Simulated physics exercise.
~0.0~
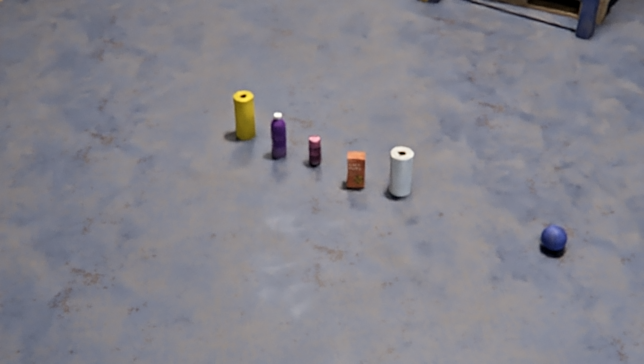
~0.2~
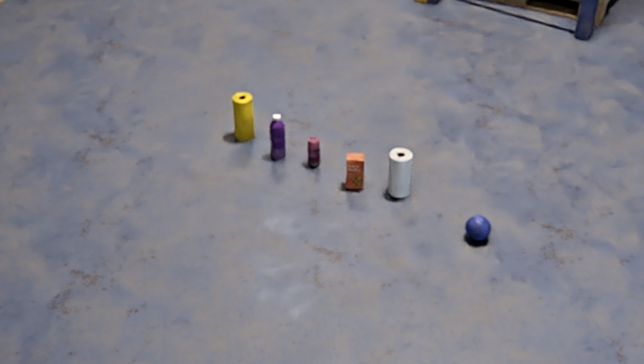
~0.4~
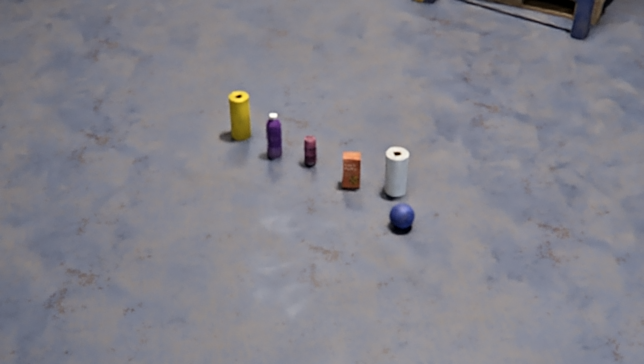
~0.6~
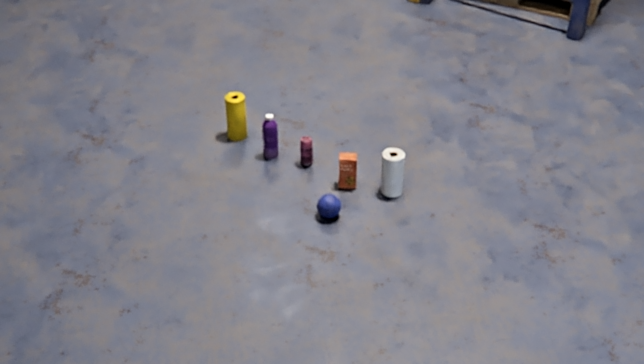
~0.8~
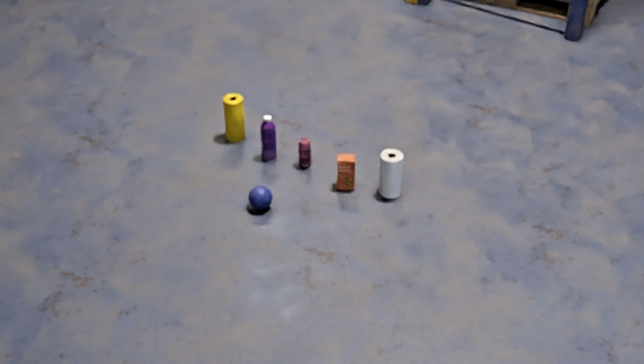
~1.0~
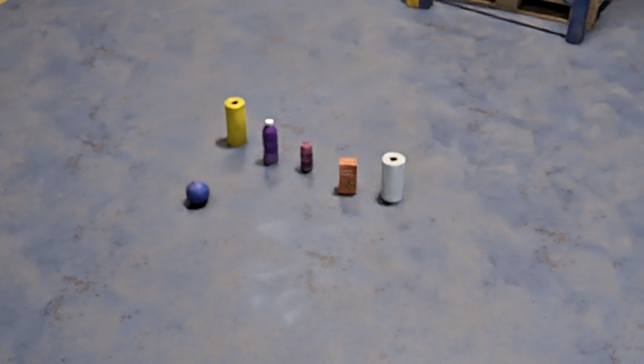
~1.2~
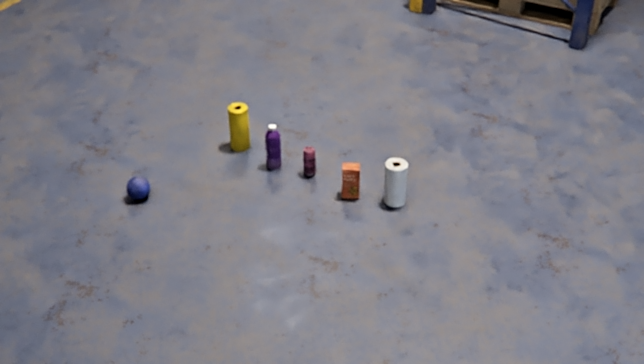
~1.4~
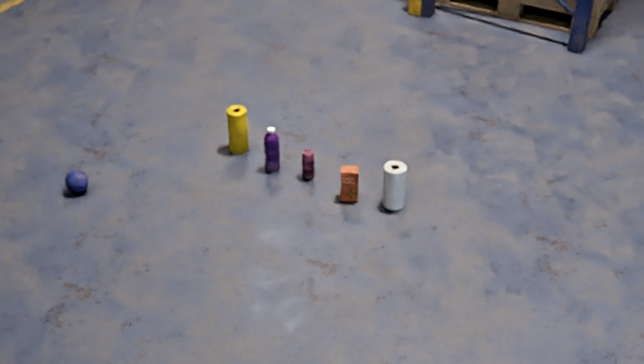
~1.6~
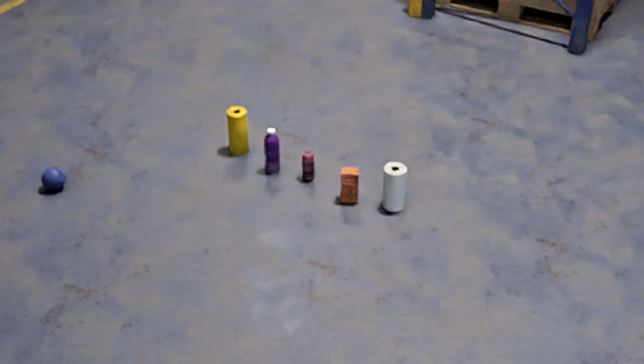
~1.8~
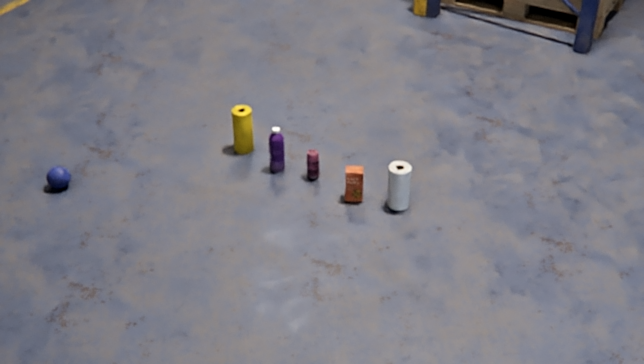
On a mottled blue-grey concrete floor, a yellow roll, a purple bottle, a small pink can, an orange carton and a white roll stand in a slanting line, with the corner of a wooden pallet at the upper right. A blue ball starts out to the right and rolls left. It passes just in front of the white roll, then moves by the carton and the rest of the row without knocking anything over. It carries on past the yellow roll into open floor. Finally it slows and rests at the far left, with all five objects still upright.
